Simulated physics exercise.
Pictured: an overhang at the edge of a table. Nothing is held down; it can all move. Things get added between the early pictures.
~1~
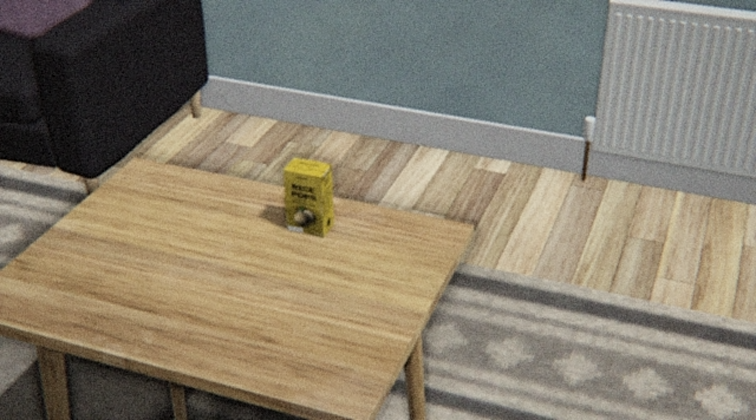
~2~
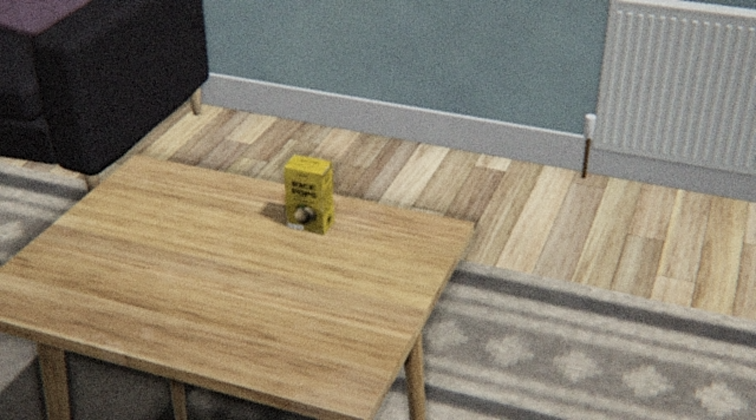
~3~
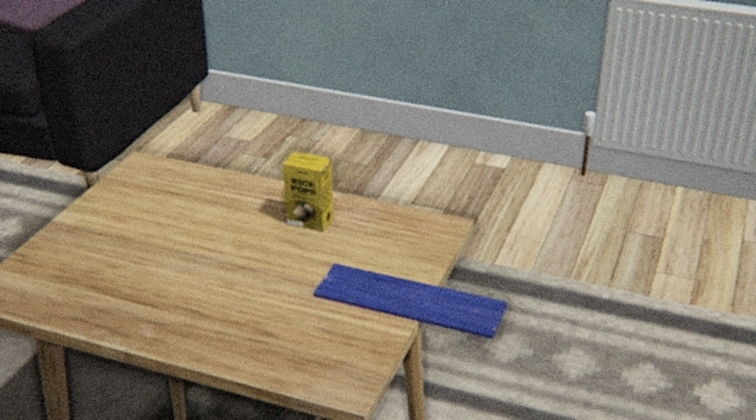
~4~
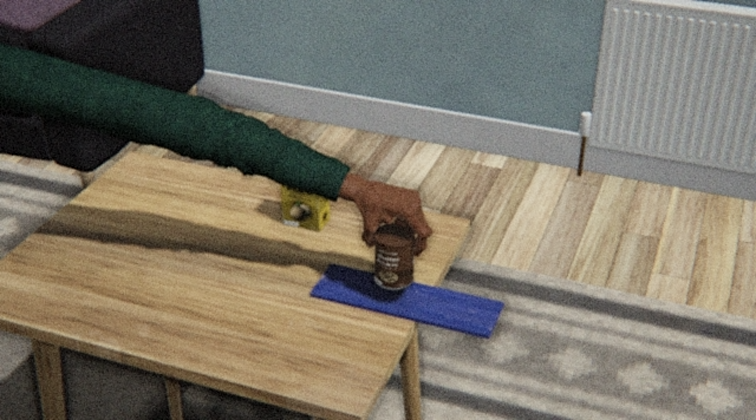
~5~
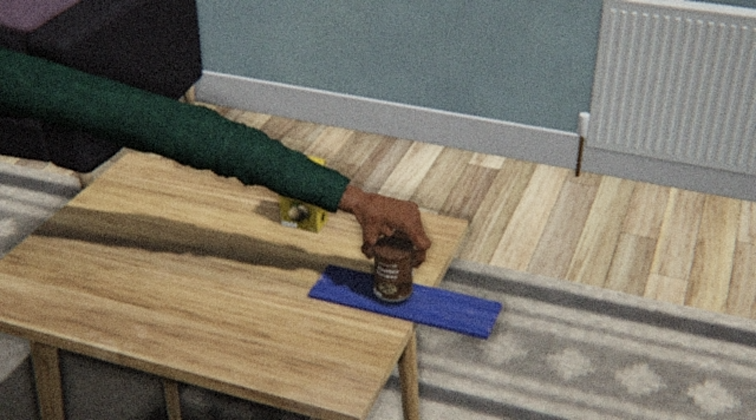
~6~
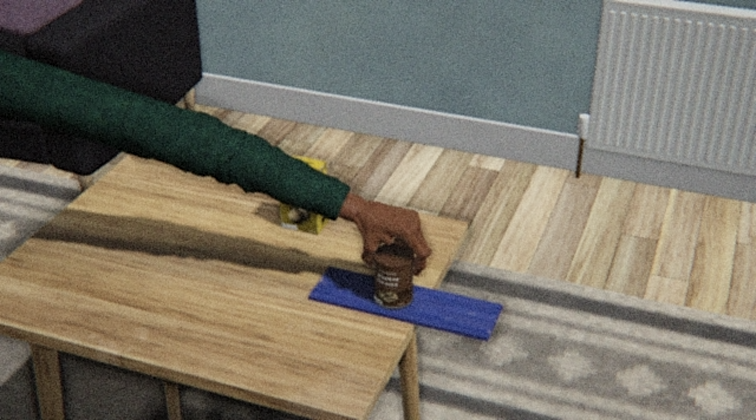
A green-sleeved arm reached in from the left and lowered a brown tin onto a blue board, which had appeared earlier jutting past the table's right edge, near a yellow carton.
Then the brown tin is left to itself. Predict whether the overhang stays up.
I expect nothing will drop off the table.
Then, 0.80 s later than the last frame, all is still.
Then, 1.70 s later than the last frame, brown tin resting near (394, 276).
When it is over, all 3 as before. End places, in pixels of the last picture, brown tin near (394, 276). The board keeps its balance.
